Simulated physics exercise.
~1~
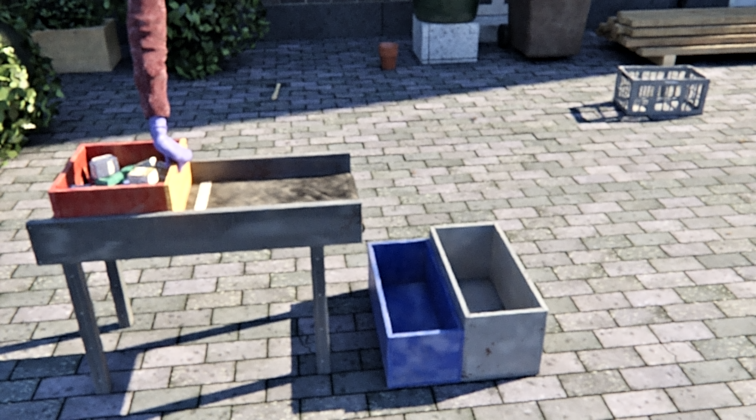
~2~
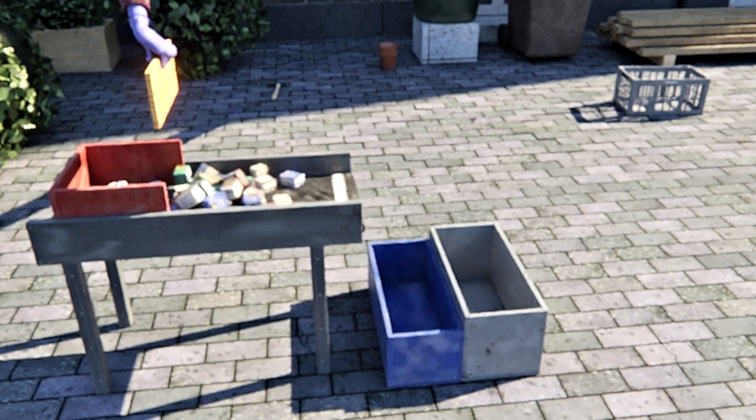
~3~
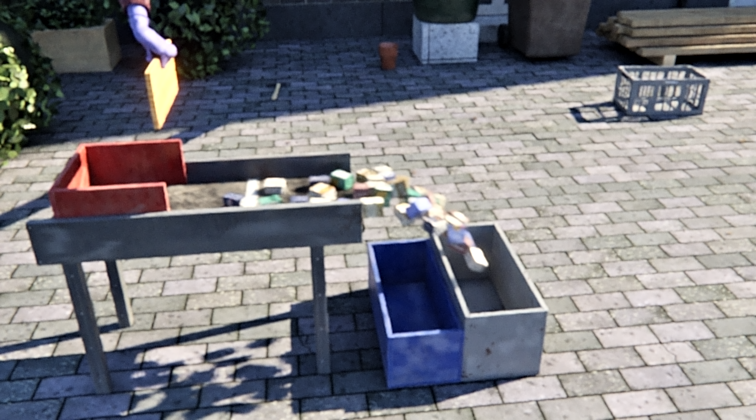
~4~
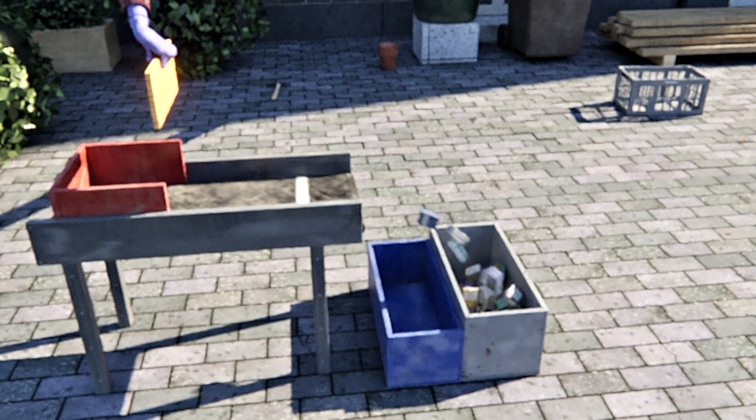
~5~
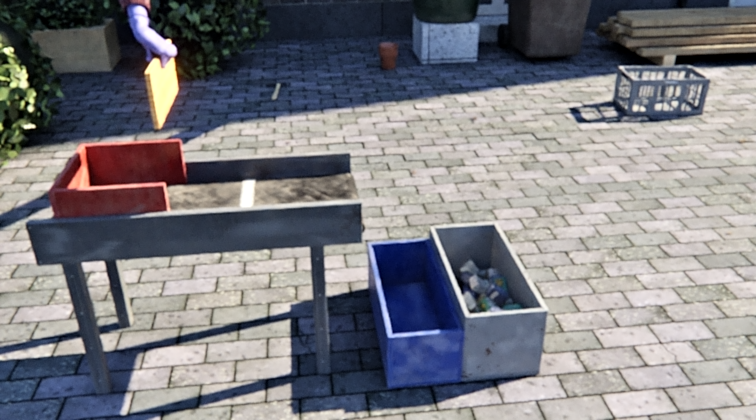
On a sunny paved yard, a gloved hand lifted the yellow gate from a red pen, and a raised belt carried a jumble of small cartons rightward until they spilled off its end, passing over the blue tub and landing in the grey box.
